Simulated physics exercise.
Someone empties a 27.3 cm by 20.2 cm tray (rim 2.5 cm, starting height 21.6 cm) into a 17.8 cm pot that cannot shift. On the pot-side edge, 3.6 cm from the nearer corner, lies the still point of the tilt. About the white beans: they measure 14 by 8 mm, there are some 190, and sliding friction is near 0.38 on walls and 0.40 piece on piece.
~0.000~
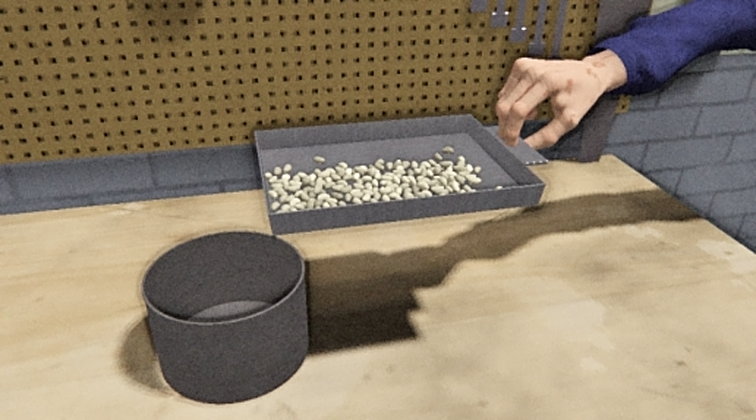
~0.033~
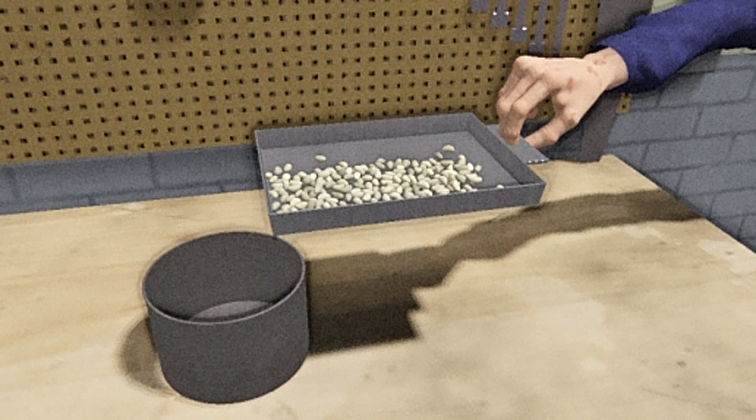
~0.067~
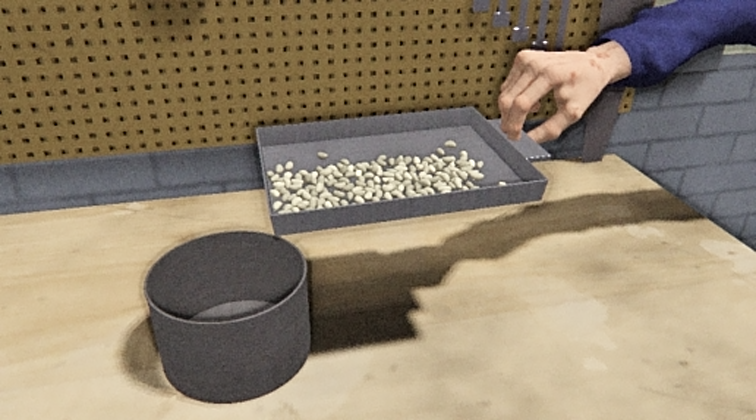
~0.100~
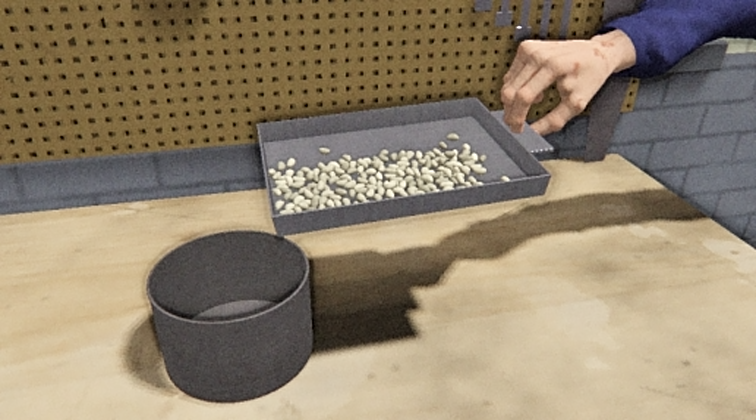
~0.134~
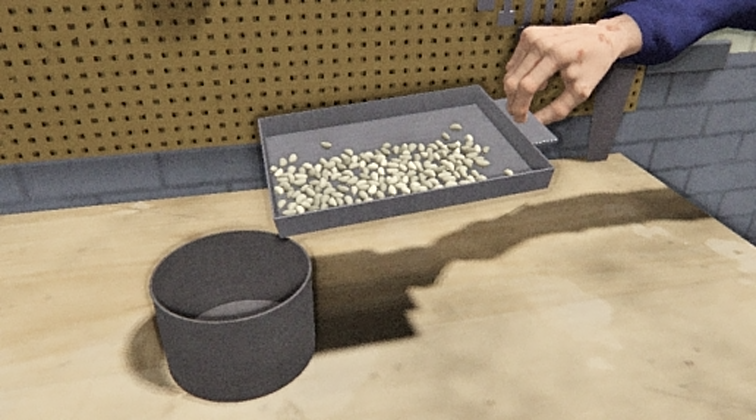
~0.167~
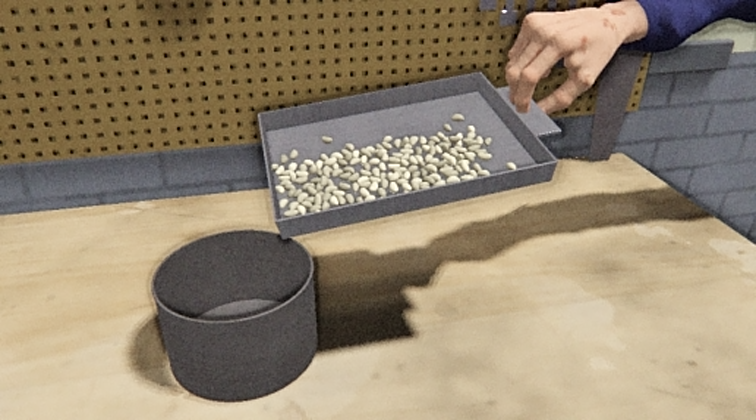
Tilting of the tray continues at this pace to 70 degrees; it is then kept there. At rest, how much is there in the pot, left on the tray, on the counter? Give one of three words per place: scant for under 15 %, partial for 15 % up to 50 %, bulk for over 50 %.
My prediction: Pot: Expect a minor portion. Left on the tray: Expect a moderate portion. Counter: Expect over half the total.
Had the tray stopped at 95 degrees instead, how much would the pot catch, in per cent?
Roughly 0 %.
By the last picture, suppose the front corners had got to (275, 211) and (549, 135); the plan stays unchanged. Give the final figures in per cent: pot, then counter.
Final per cent - pot 30, counter 10.
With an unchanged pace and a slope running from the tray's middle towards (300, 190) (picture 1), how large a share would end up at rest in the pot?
Estimate: Some 35 per cent.
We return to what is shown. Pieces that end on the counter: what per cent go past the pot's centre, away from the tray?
Around 60 per cent, give or take.
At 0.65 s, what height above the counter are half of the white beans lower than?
I'd say near 28 cm.
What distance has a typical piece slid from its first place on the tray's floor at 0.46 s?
About 2 cm.
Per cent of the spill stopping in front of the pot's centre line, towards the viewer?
I'd put it at around 100 per cent.
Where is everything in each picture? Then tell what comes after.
In the first picture, tray tilt 0 degrees, front corners at (272, 212) and (541, 183); middle of the pieces at (375, 191); pot at (225, 272).
In the second picture, tray tilt 0 degrees, front corners at (272, 213) and (542, 182); middle of the pieces at (376, 190).
In the third picture, tray tilt 2 degrees, front corners at (273, 213) and (544, 179); middle of the pieces at (377, 188).
In the fourth picture, tray tilt 4 degrees, front corners at (275, 214) and (547, 174), lowest corner left front; middle of the pieces at (379, 185).
In the fifth picture, tray tilt 7 degrees, front corners at (277, 216) and (550, 167), lowest corner left front; middle of the pieces at (381, 180).
In the sixth picture, tray tilt 11 degrees, front corners at (278, 218) and (553, 160), lowest corner left front; middle of the pieces at (383, 176); pot at (234, 271). Its pace works out near 100 degrees a second.
After 0.46 s, tilt 40 degrees; the tray holds 100 %, the pot 0 %.
After 0.65 s, tilt 60 degrees; the tray holds 100 %, the pot 0 %.
After 0.96 s, tilt 70 degrees; the tray holds 95 %, the pot 0 %.
In the end, at 2.8 s, pot 0 %, tray 40 %, counter 60 %.
